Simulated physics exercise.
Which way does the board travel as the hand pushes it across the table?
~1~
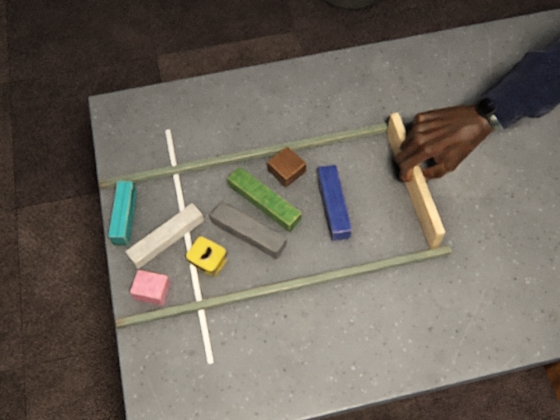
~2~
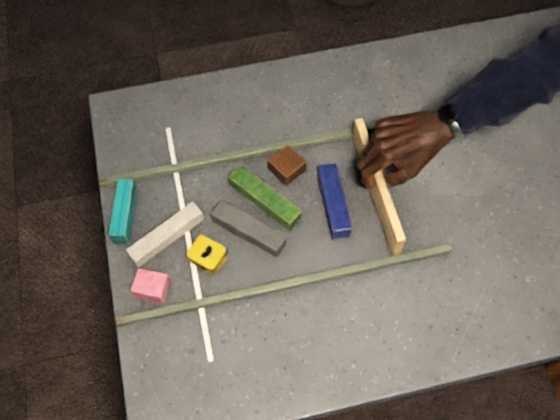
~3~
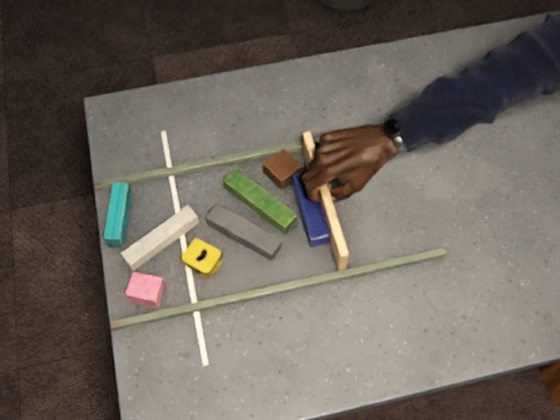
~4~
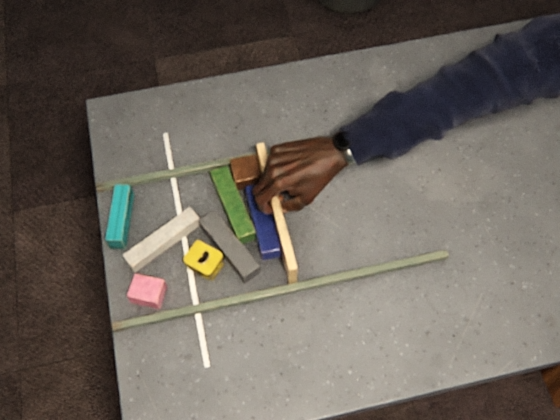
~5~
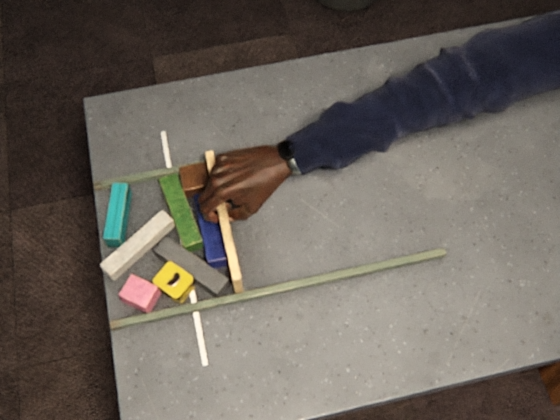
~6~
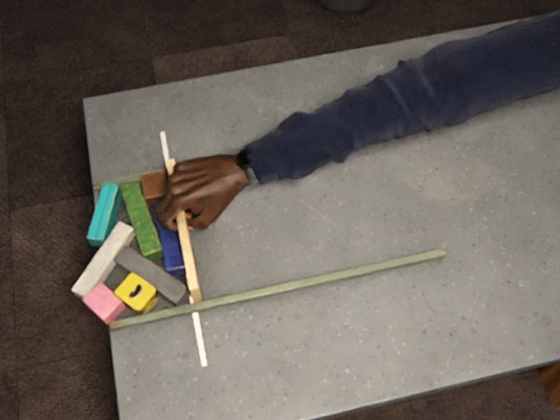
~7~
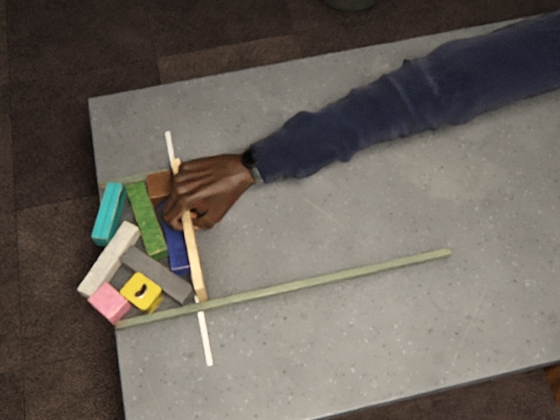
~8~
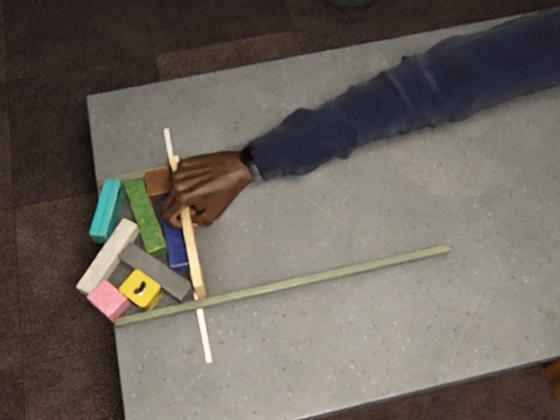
The board moves to the left, pushing blocks along until it stops at the pale strip of tape.
On a grey table, a hand pushes a board into colourful blocks, bunching them at the edge.
